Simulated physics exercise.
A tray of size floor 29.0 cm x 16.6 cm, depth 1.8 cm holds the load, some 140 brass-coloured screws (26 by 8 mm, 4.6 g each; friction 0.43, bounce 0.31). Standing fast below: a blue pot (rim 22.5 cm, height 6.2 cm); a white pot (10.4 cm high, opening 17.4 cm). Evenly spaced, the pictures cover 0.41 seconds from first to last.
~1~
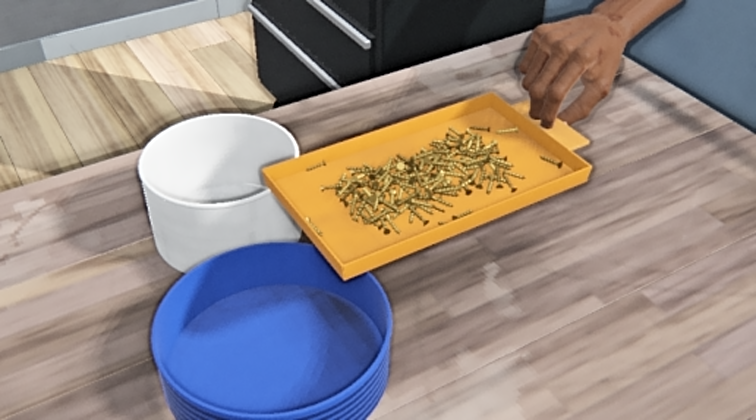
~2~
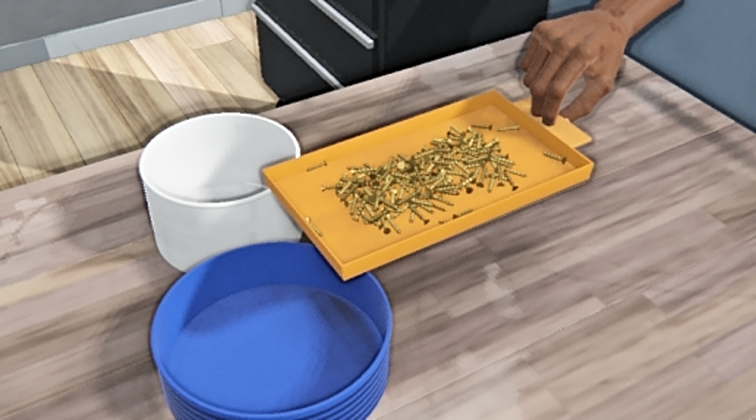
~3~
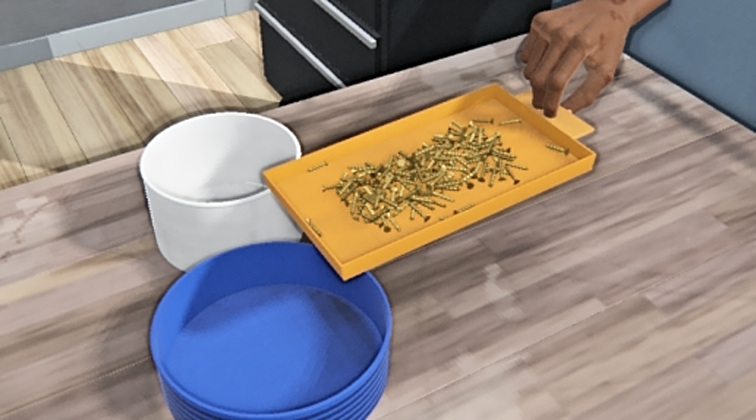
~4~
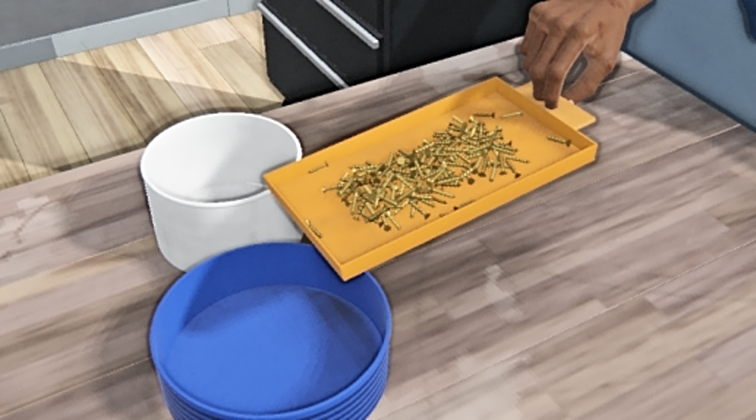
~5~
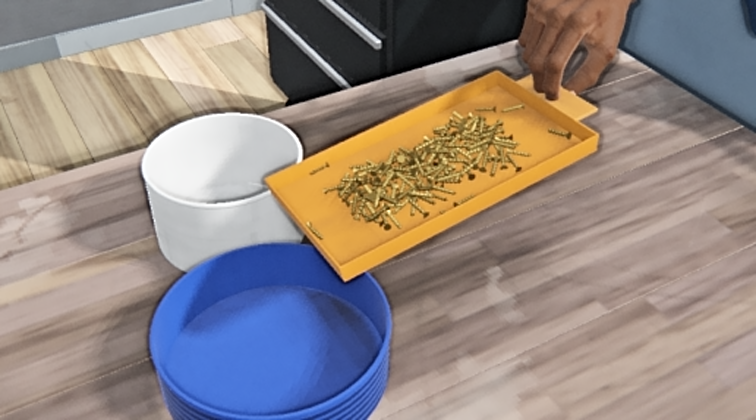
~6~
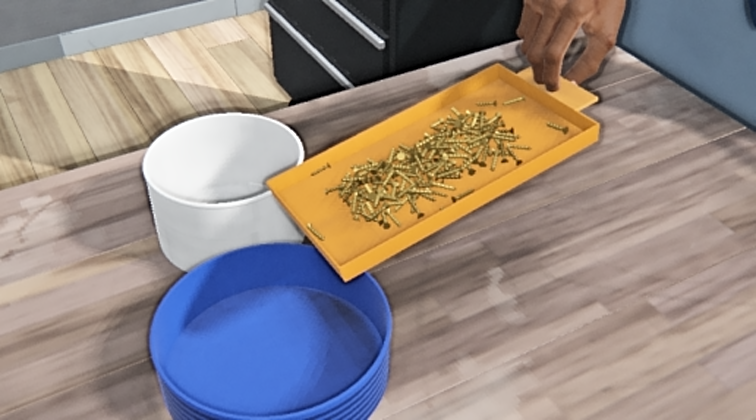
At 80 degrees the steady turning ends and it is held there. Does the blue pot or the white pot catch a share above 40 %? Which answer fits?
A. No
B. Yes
Answer: A.
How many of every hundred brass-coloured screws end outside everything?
About 60%.
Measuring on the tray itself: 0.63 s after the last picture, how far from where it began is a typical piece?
About 7 centimetres.
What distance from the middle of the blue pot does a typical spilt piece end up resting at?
I'd say close to 14 cm.
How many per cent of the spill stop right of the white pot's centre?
Some 90 per cent.
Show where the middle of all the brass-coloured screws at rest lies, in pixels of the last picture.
Roughly at pixel (304, 275).
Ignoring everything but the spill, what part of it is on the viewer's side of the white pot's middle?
Roughly 100 percent.
Then, 0.63 s after the last picture, tilt 35 degrees; tray 100 %; middle of all pieces on or above the table near (356, 172).
Then, 1.16 s after the last picture, tilt 54 degrees; tray 100 %; middle of all pieces on or above the table near (341, 180).
Then, 1.64 s after the last picture, tilt 71 degrees; blue pot 5 %, tray 75 %, outside 10 %, in the air 5 %; middle of all pieces on or above the table near (318, 214).
Then, 2.10 s after the last picture, tilt 80 degrees; blue pot 25 %, tray 20 %, outside 55 %; middle of all pieces on or above the table near (300, 269).
In the end, blue pot 30 %, tray 15 %, outside 60 %.
